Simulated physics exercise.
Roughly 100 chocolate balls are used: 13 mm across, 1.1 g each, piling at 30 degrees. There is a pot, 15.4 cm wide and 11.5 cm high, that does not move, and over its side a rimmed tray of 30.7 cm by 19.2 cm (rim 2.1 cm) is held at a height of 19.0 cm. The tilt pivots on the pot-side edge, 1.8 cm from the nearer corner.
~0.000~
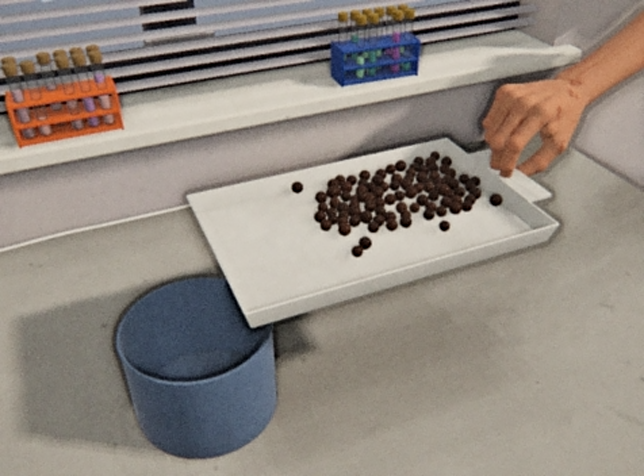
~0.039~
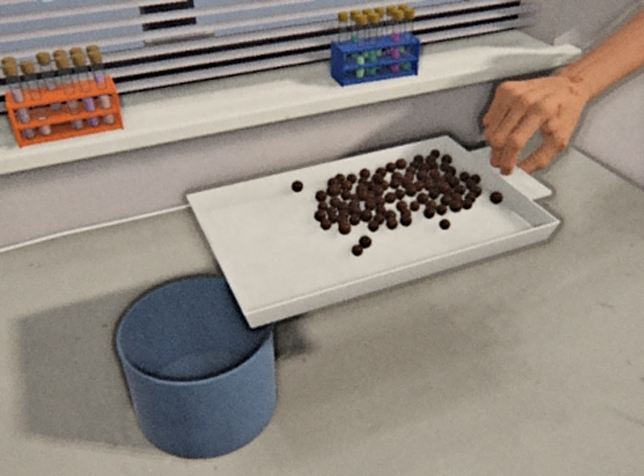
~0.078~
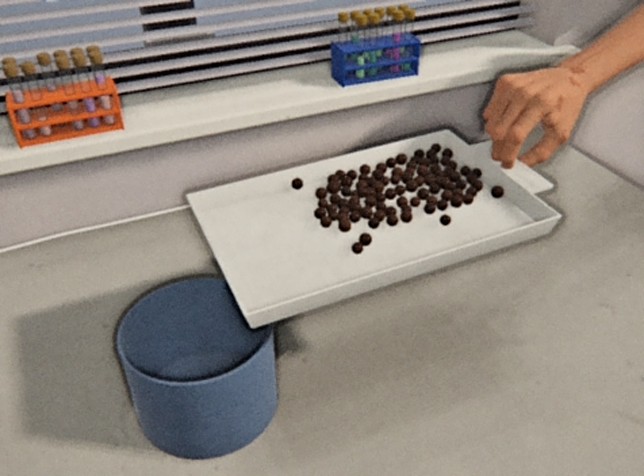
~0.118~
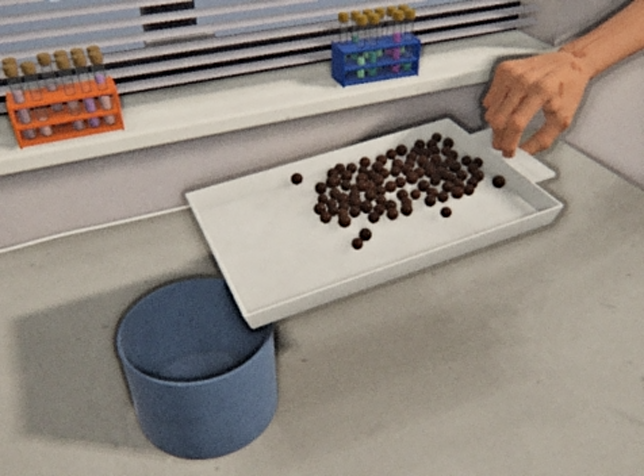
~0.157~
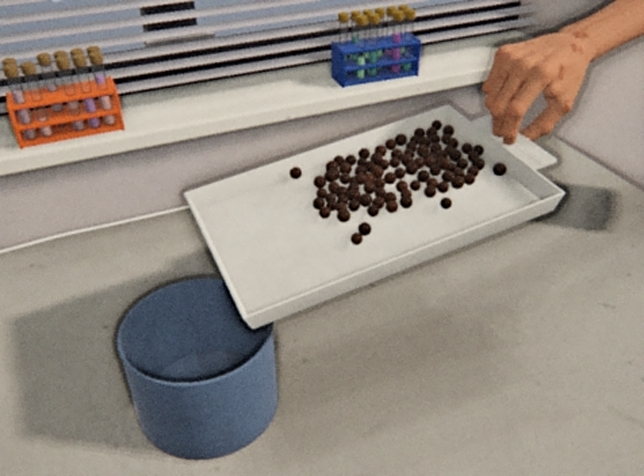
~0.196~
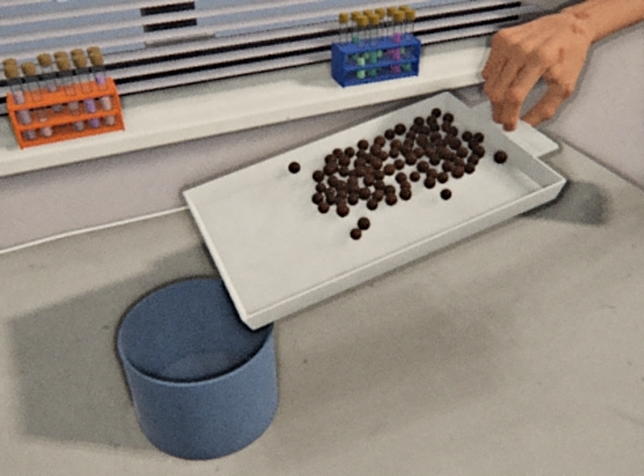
The footage shows a hand at the right end of a white rimmed tray of dark brown balls as that end slowly rises, tilting the tray toward a still blue pot at left, while the balls keep their places on it.
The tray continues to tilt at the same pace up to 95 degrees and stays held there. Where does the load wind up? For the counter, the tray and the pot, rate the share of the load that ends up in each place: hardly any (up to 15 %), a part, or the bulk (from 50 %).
Share of the load - the counter: The bulk, the tray: Hardly any, the pot: A part.
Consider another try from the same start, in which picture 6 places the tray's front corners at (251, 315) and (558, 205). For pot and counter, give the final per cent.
Split: Pot = 0, counter = 100.
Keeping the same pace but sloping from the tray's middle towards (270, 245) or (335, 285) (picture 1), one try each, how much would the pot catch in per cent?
Near 70 and 0 per cent, in that order.
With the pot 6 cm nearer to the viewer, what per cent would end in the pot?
Roughly 85 per cent.
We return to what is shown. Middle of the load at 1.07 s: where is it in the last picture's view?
Around (209, 298).
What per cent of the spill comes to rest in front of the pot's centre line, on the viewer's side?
About 100 per cent.
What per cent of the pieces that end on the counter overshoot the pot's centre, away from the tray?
Some 90 per cent of the spill lies beyond the centre.
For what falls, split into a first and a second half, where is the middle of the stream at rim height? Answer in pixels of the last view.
Early: About (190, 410); late: About (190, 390).
Then, at 0.72 s, tilt 50 degrees; the tray holds 100 %, the pot 0 %.
Then, at 1.07 s, tilt 77 degrees; the tray holds 60 %, the pot 10 %.
After 1.51 s, tilt 95 degrees; the tray holds 0 %, the pot 25 %.
At rest (2.8 s), counter 65 %, tray 0 %, pot 35 %.
